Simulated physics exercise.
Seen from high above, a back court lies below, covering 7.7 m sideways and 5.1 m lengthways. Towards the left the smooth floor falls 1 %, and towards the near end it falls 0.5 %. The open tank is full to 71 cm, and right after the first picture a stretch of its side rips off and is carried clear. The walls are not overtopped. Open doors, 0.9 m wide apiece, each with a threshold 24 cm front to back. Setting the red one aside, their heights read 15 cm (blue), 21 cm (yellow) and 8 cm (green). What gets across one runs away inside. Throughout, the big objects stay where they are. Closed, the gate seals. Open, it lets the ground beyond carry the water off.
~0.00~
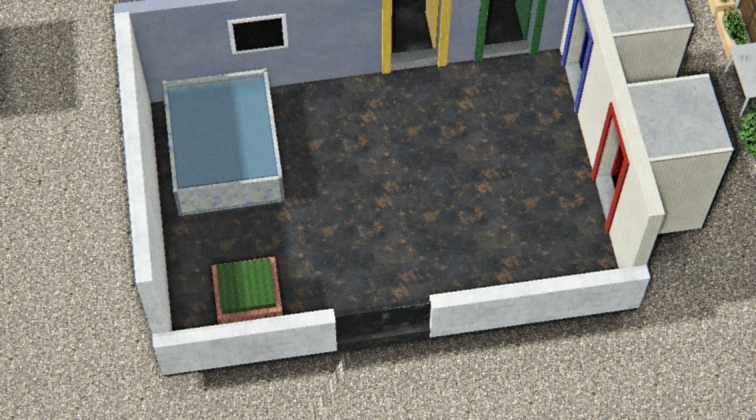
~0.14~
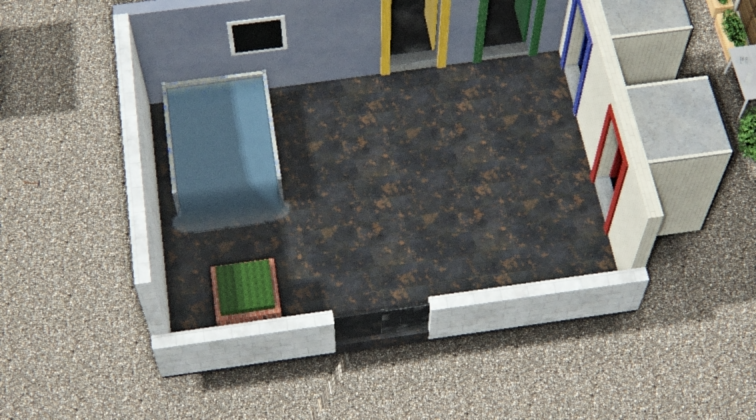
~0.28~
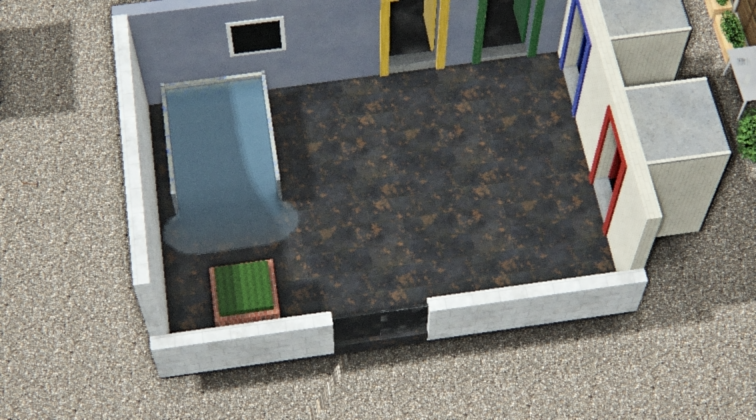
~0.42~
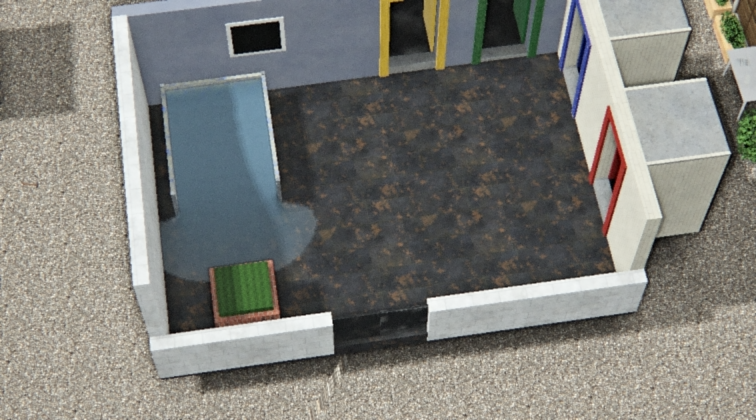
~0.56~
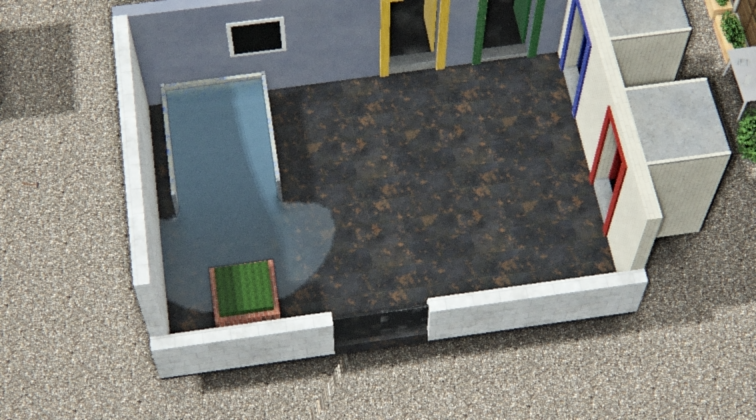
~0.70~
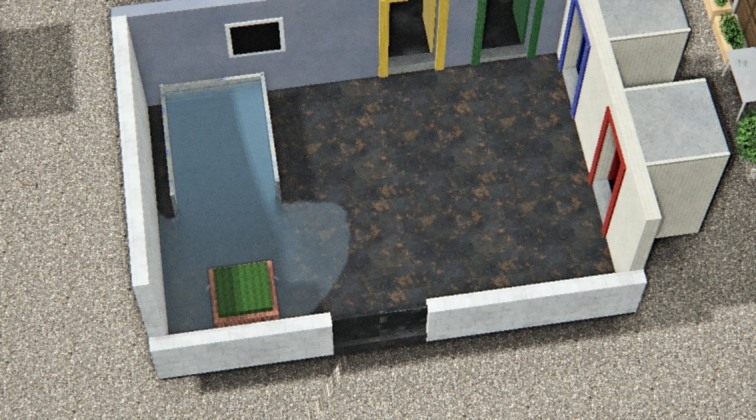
A walled courtyard with a dark floor had a full tank in its corner; the tank's near side gave way, and water poured out, spreading around the small green planter and toward the right.
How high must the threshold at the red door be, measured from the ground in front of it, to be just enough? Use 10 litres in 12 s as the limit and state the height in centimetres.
About 14.5 cm.
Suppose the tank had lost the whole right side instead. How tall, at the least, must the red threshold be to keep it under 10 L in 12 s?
A minimum of about 16 cm.
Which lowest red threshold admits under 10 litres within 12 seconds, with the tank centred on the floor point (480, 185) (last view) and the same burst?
It should be around 13.0 cm high.
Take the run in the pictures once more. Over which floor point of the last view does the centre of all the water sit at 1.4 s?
Around (227, 214).
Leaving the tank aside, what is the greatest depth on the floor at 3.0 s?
About 43 cm.
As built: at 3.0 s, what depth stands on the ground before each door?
Red door 0 cm, blue door 0 cm, yellow door 0 cm, green door 0 cm.
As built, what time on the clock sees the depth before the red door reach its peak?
Around 4.0 seconds.
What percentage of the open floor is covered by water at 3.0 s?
Wet share: Around 45 %.
After 1.4 s water covers 25 % of the floor, deepest (60 cm) near (172, 357); it has not reached the red door.
After 3.0 s water covers 45 % of the floor, deepest (43 cm) near (214, 342); it has not reached the red door.
After 12.0 s water covers 95 % of the floor, deepest (14 cm) near (168, 106); 4 cm at the red door, 0 litres in over its 21 cm threshold.
At the red door as built, the water arrived by 3.5 s and peaked near 19 cm at 4.2 s.
With a threshold of 11.5 cm, 31 litres would have come in within the 12 s; with 18.5 cm, 0 litres. So under 10 litres takes about 14.5 cm.
